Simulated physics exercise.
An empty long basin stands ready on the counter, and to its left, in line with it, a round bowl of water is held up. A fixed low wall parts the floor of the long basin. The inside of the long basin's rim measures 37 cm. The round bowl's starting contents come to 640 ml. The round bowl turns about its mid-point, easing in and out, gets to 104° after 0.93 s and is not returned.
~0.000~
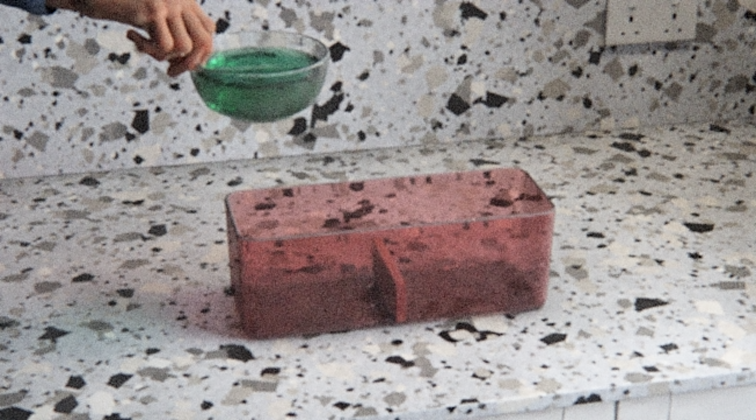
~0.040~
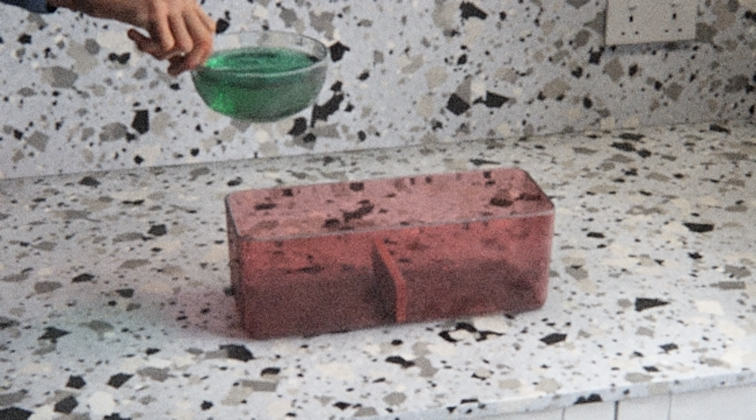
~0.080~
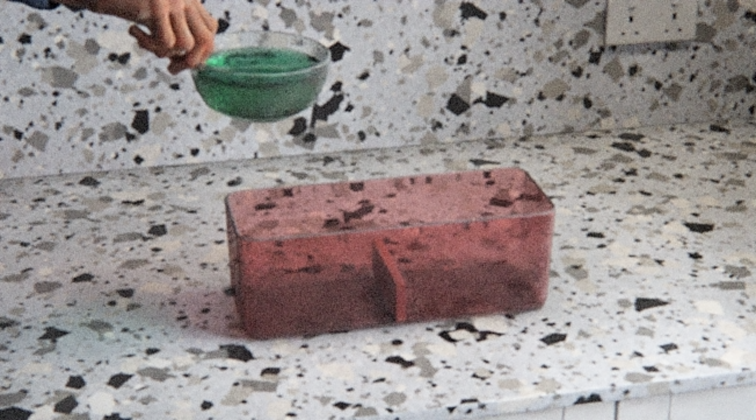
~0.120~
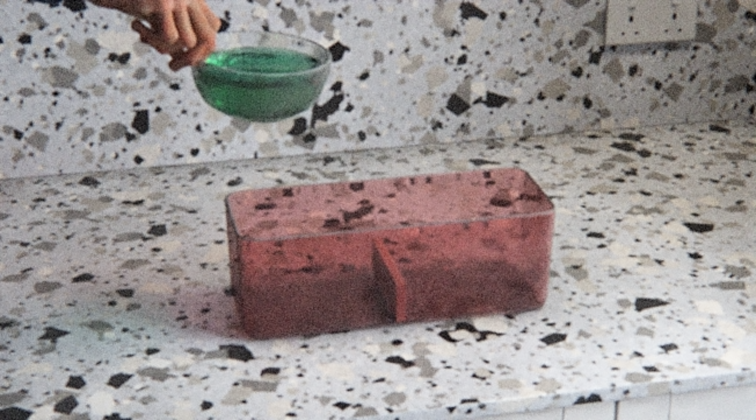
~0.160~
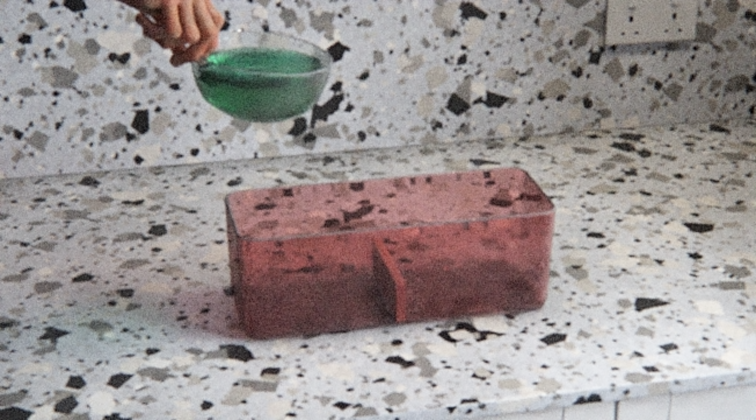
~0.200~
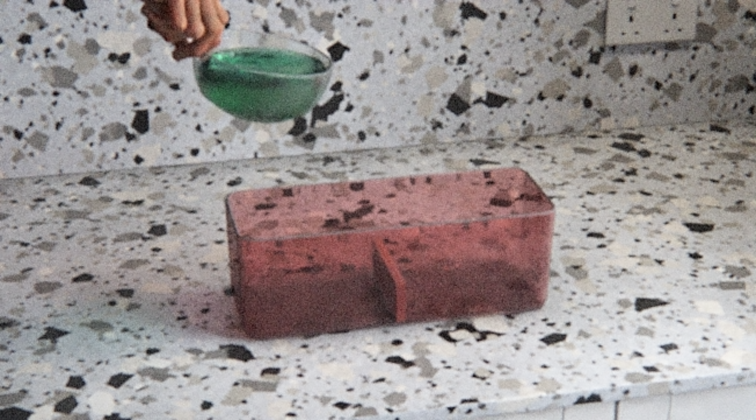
A clear round bowl of green liquid, gripped at its left edge by a hand, hangs level and nearly still above a counter, over an empty, see-through red basin with a low divider inside. The hand then slowly tilts the bowl slightly to the right, while the basin stays still.
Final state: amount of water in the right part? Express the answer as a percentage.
Approximately 46 %.
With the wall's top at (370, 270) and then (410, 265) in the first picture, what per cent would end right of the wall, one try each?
It comes to 65 per cent, and then 10 per cent.
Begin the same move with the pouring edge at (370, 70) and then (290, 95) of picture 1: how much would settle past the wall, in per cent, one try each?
80 per cent first, 5 per cent second.
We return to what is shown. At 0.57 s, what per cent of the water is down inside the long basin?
Around 14 percent.
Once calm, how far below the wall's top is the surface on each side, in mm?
Looks like roughly 34 mm on the left and roughly 36 mm on the right.
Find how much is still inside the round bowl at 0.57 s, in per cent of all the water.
Close to 42 percent of the liquid remains at that time.
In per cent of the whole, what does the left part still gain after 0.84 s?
Roughly 8 per cent.
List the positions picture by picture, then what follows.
The first frame shows tilt 0°; pouring edge (327, 49); surface from (192, 69) to (323, 61); the long basin's rim runs from (232, 218) to (540, 190); the wall's top is at (388, 261).
The second frame shows tilt 0°; pouring edge (327, 50); surface from (192, 69) to (322, 61).
The third frame shows tilt 2°; pouring edge (328, 52); surface from (193, 68) to (323, 61).
The fourth frame shows tilt 4°; pouring edge (329, 54); surface from (194, 68) to (323, 62).
The fifth frame shows tilt 7°; pouring edge (330, 58); surface from (195, 67) to (325, 63).
The sixth frame shows tilt 11°; pouring edge (331, 63); surface from (196, 66) to (326, 64).
By 0.57 s the tilt is 70° and 42 per cent is still to pour, 6 is left of the wall and 7 right of it.
By 0.84 s the tilt is 102° and 2 per cent is still to pour, 45 is left of the wall and 44 right of it.
By 1.12 s the tilt is 104° and 0 per cent is still to pour, 54 is left of the wall and 45 right of it.
By 1.43 s the tilt is 104° and 0 per cent is still to pour, 54 is left of the wall and 46 right of it.
At rest 54 per cent lies left of the wall, 46 right of it and 1 outside.
